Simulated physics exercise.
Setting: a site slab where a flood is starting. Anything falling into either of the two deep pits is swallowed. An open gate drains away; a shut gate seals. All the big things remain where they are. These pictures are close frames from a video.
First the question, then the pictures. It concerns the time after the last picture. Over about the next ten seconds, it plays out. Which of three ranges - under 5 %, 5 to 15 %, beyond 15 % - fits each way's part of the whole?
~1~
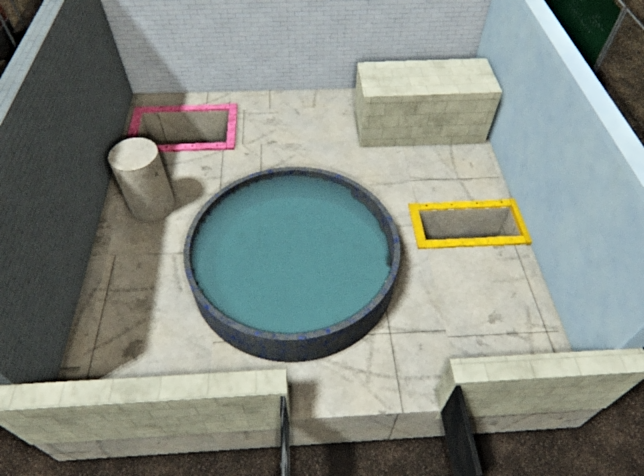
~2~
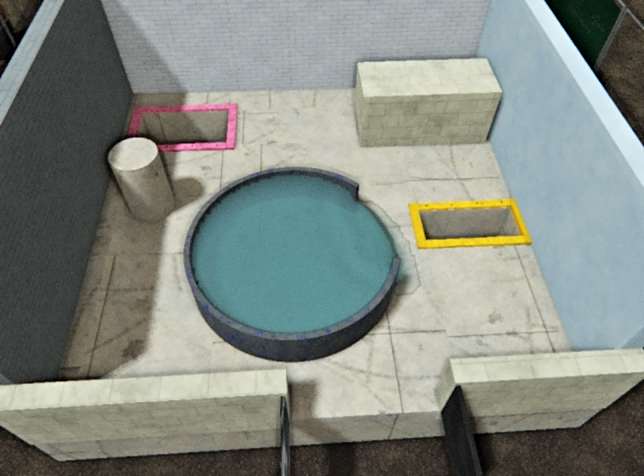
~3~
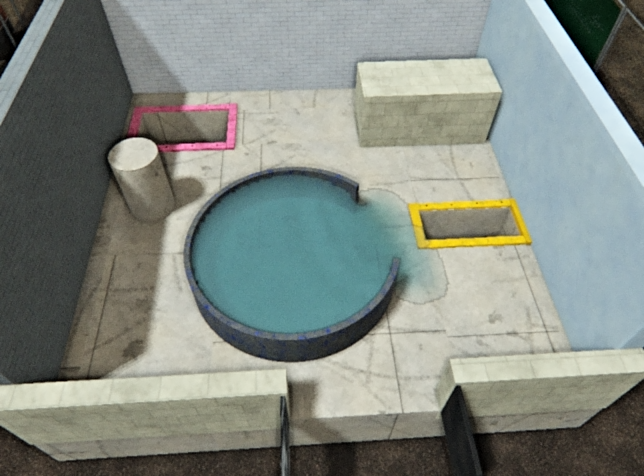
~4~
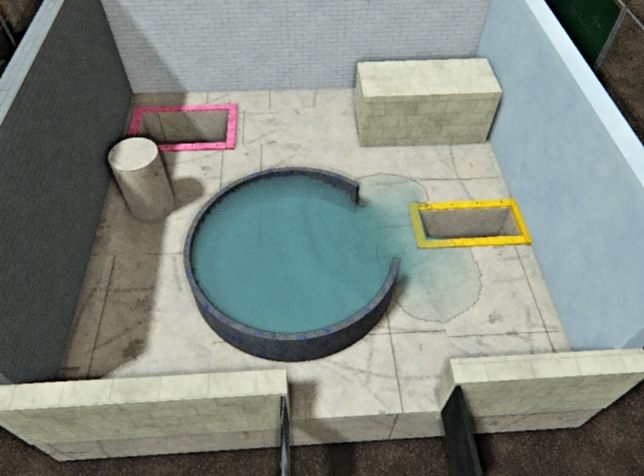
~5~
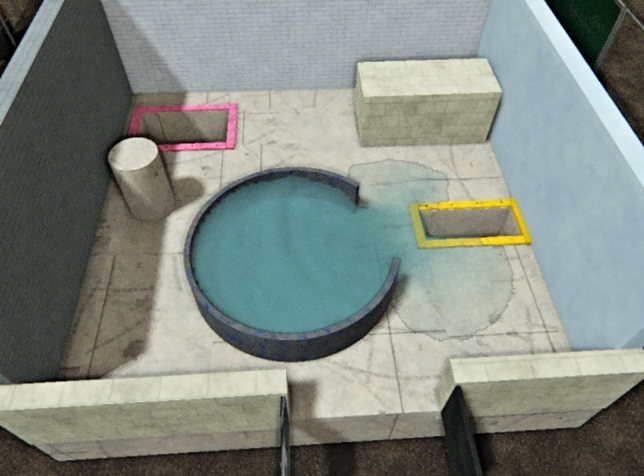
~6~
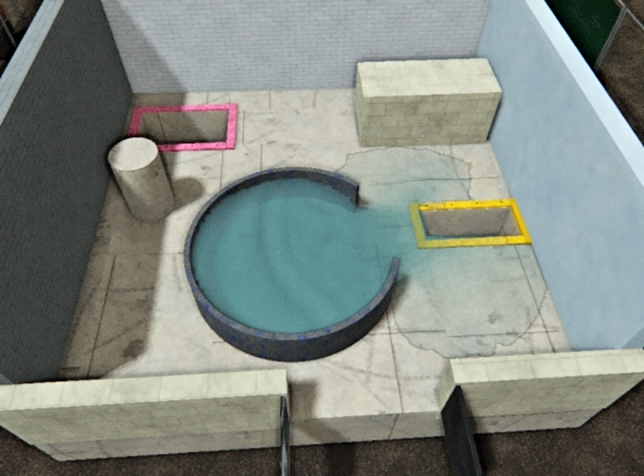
I expect the gate to account for five up to fifteen per cent, I expect the pink pit to account for a fraction below five per cent, I expect the yellow pit to account for upward of fifteen per cent.
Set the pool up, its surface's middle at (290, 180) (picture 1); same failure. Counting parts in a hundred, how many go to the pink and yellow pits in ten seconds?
The pink pit gets 0 per cent and the yellow pit 60 per cent.
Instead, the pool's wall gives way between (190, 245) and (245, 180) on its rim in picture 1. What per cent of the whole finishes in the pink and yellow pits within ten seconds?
I'd say the pink pit gets around 30 percent and the yellow pit around 0 percent.
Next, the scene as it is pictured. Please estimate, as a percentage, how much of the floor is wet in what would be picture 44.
Roughly 60 per cent.
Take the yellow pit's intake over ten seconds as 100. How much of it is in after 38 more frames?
It should be near 80 percent of the ten-second total.
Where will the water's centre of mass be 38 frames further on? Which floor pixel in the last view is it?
Near (371, 253) in the last view.
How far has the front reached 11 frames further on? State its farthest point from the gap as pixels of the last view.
I'd go with roughly (464, 86).
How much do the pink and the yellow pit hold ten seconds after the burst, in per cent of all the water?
Close to 0 per cent, and close to 42 per cent.
A moment on, water covers 25 % of the floor; the gate 0 %, the pink pit 0 %, the yellow pit 7 %.
Next, water covers 25 % of the floor; the gate 0 %, the pink pit 0 %, the yellow pit 14 %.
Then, water covers 40 % of the floor; the gate 0 %, the pink pit 0 %, the yellow pit 23 %.
Later, water covers 60 % of the floor; the gate 3 %, the pink pit 0 %, the yellow pit 34 %.
In the end, water covers 85 % of the floor; the gate 9 %, the pink pit 0 %, the yellow pit 42 %.
